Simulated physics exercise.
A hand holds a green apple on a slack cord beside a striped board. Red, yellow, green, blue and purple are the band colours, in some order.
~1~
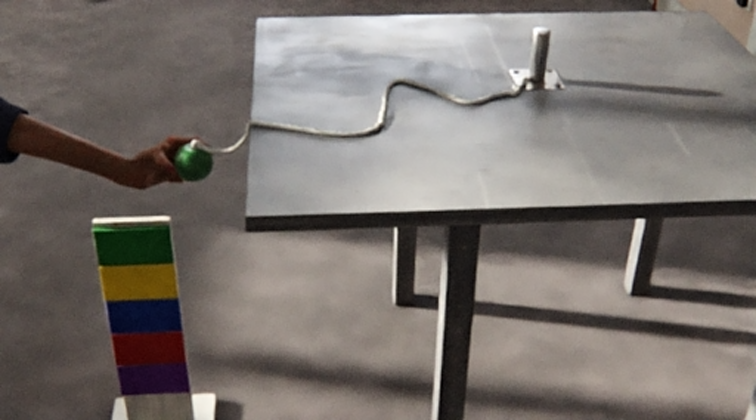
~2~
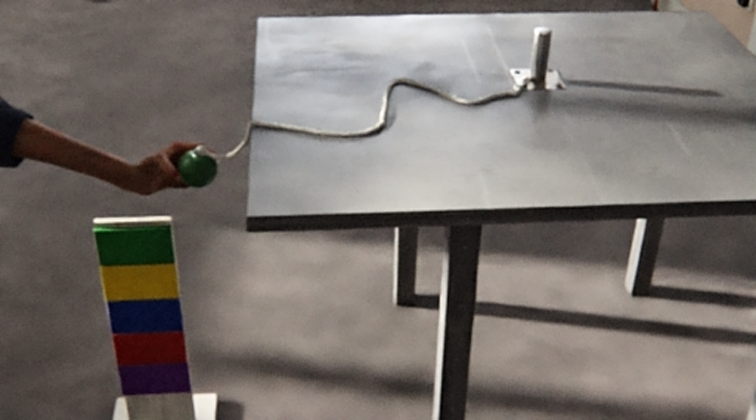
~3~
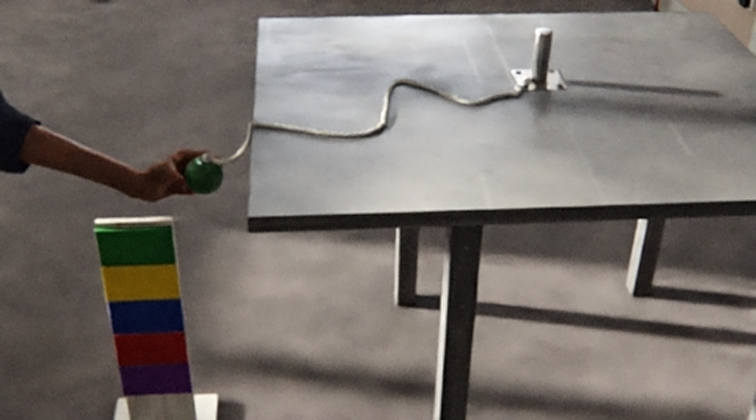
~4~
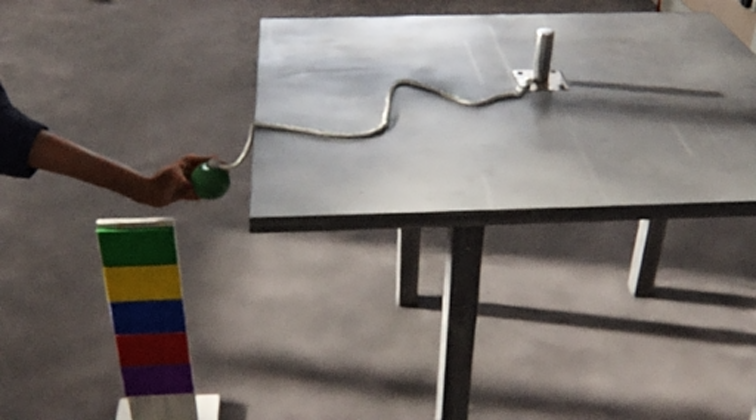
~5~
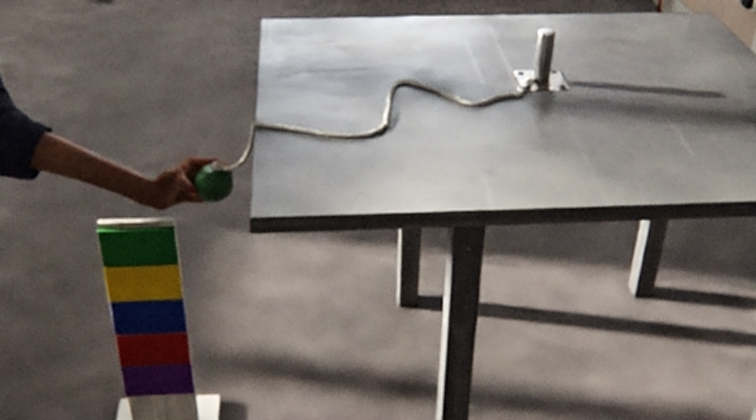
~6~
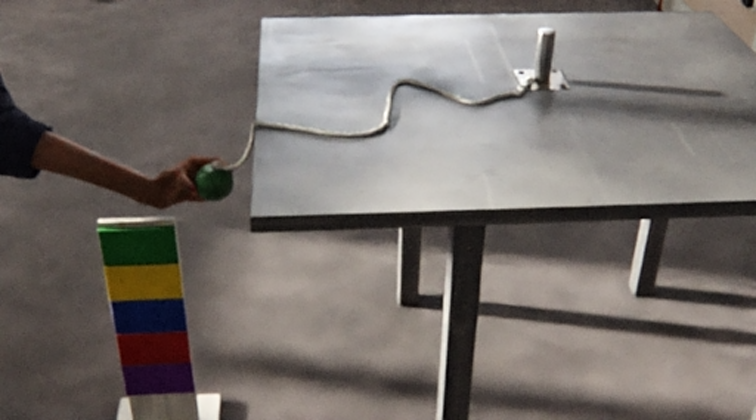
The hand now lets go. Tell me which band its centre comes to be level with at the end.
Its centre comes to be level with the blue band.
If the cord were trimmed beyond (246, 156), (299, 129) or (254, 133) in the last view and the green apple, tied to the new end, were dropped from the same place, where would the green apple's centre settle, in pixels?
Cut 1: About (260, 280). Cut 2: About (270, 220). Cut 3: About (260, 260).
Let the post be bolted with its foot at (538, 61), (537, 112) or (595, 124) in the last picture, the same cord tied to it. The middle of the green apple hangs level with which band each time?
Try one - blue; try two - red; try three - blue.
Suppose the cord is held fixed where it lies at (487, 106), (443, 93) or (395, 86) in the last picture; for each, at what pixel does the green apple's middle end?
Roughly (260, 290), (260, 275) and (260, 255).
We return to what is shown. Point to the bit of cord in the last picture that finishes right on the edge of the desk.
Close to (387, 124).
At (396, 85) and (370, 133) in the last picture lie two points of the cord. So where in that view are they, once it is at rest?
In that view they sit near (341, 102) and near (257, 144).
Early on, apple near (234, 319); level with blue.
Midway, apple near (298, 297); level with blue.
Near the end, apple near (254, 310); level with blue.
Finally, apple near (266, 307); level with blue. Its middle rests at the blue band.
